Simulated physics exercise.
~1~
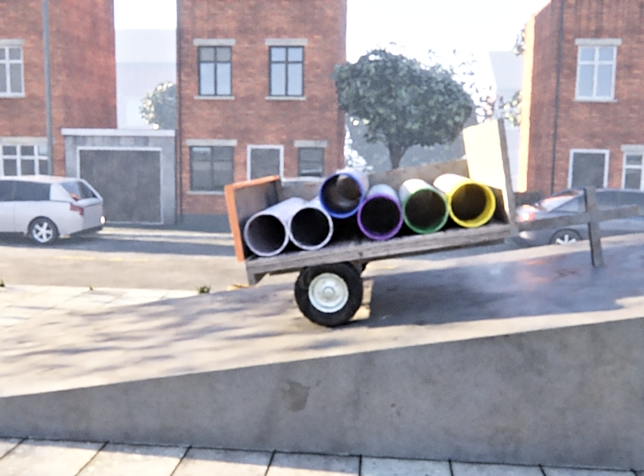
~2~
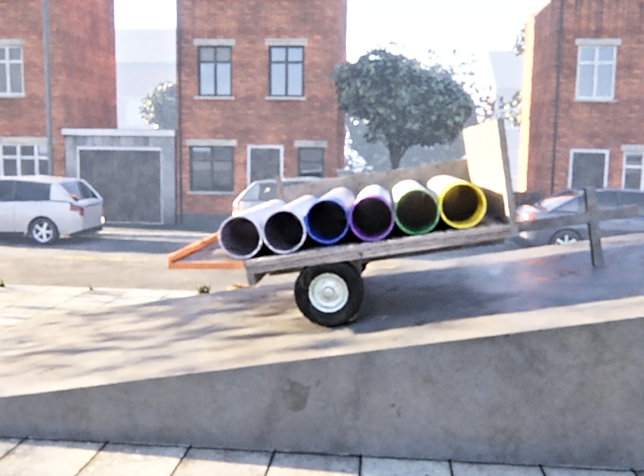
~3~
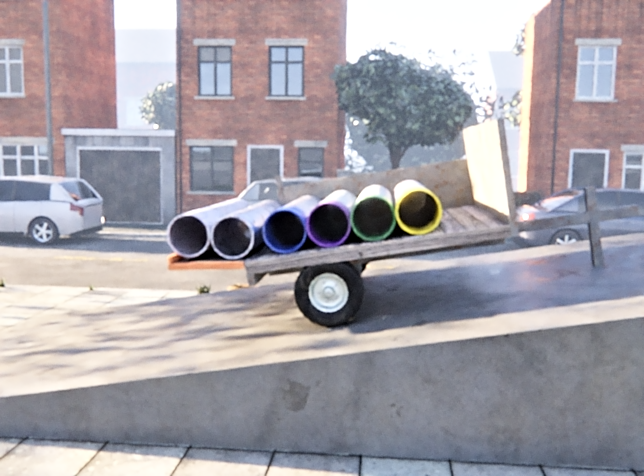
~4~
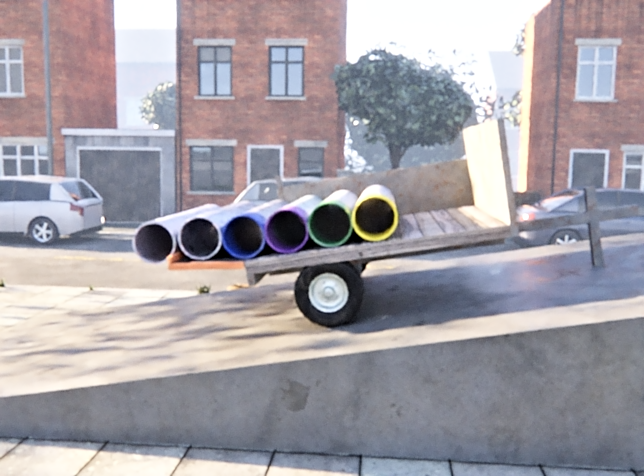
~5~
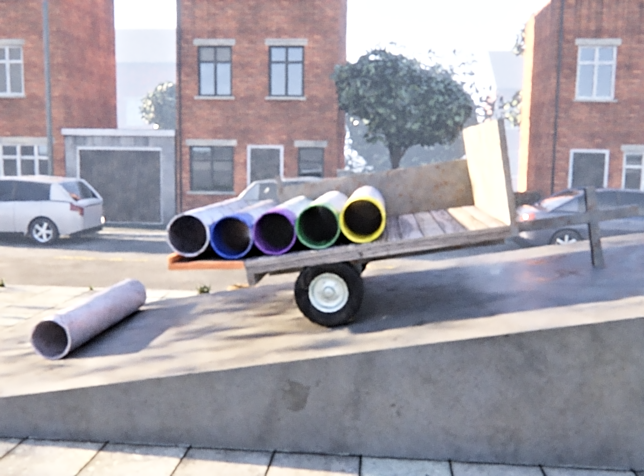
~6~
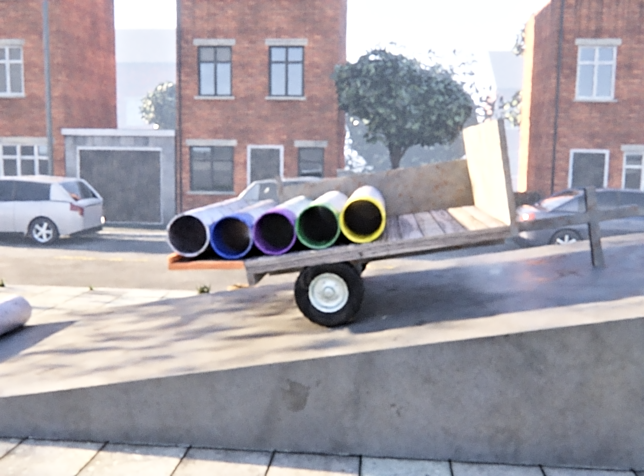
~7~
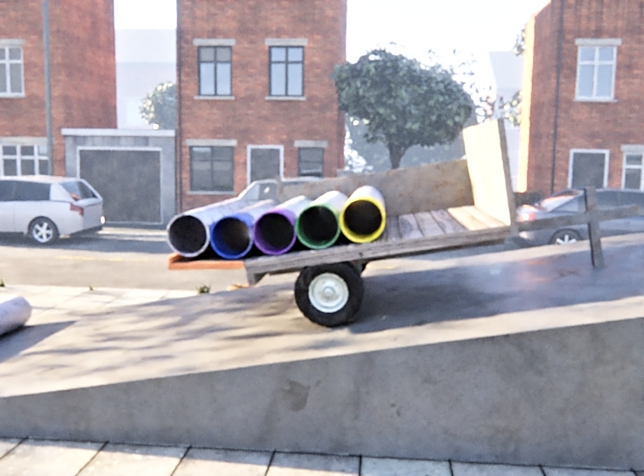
In this clip, a tilted trailer on a ramp holds six pipes as its orange tailgate swings down and they roll left; one pale pipe drops off the end and rolls away toward the left edge, while the blue, purple, green and yellow ones stay aboard with another pale pipe.
